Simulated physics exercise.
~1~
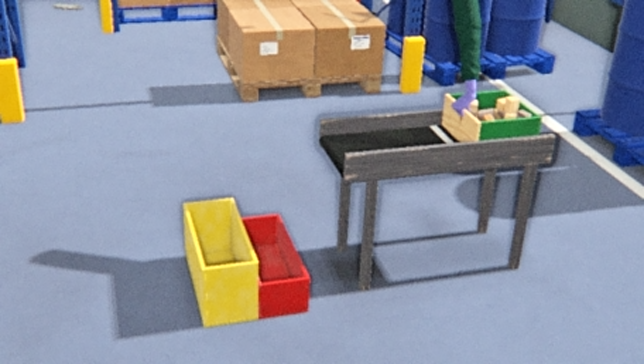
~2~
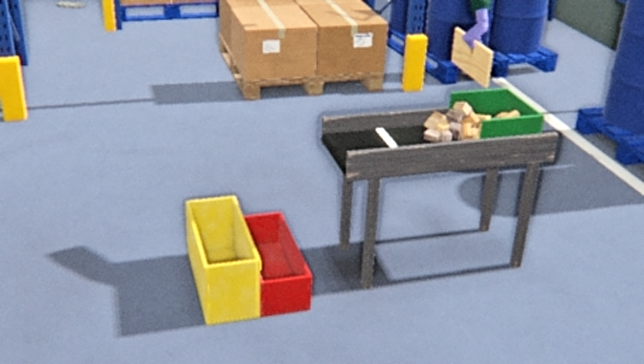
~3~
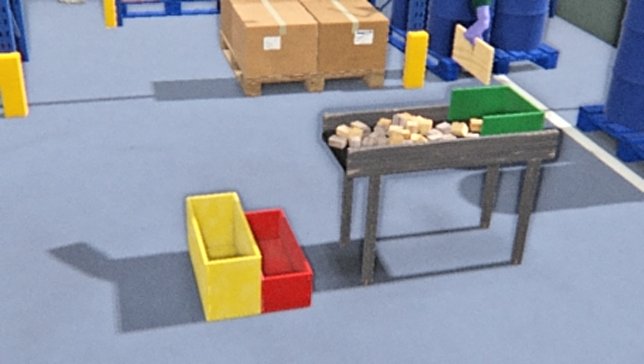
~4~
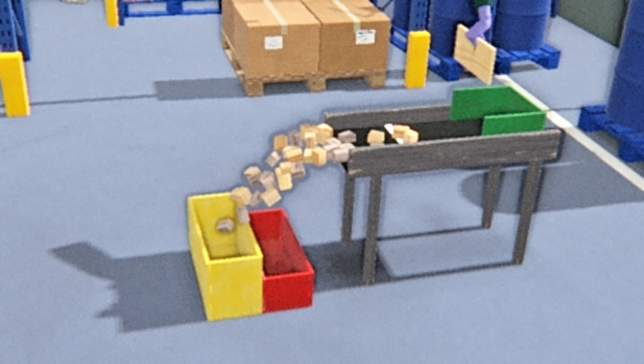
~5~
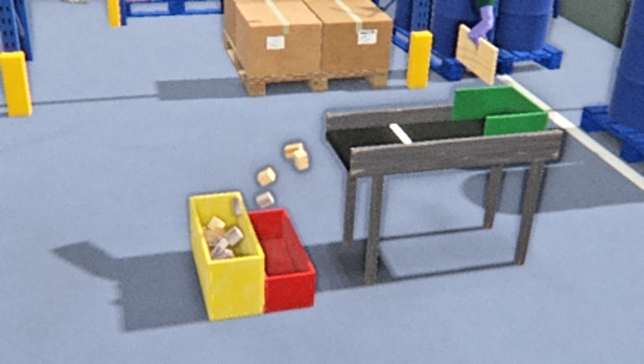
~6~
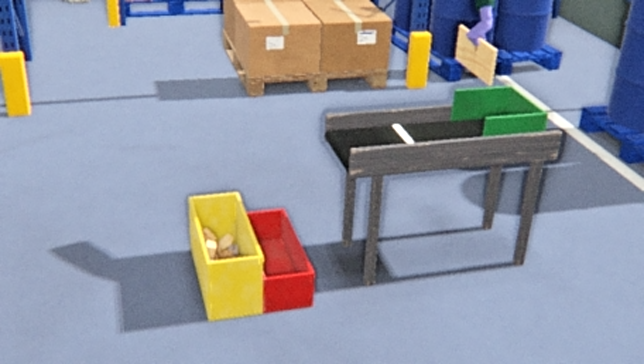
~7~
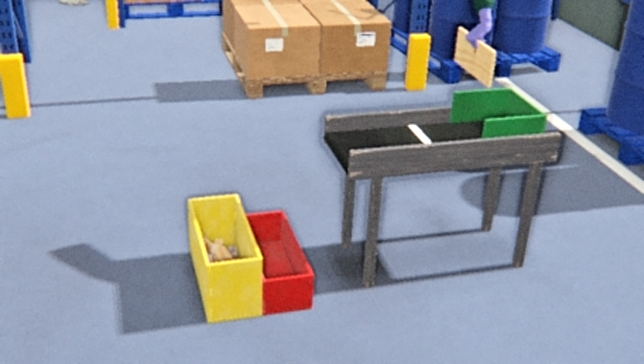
A dark conveyor on tall legs stands at the right of a blue-grey warehouse floor, seen from above, with a green pen of pale timber offcuts on its far end. A yellow bin and a shorter red box sit side by side at the lower left, with stacked cartons and blue drums behind. A purple gripper on a green arm lifts the pen's wooden gate clear and holds it up. The belt carries the offcuts left in a spreading heap. They fly off its end in an arc over the red box and drop into the yellow bin. Finally, the pieces rest there, the red box and belt left empty.
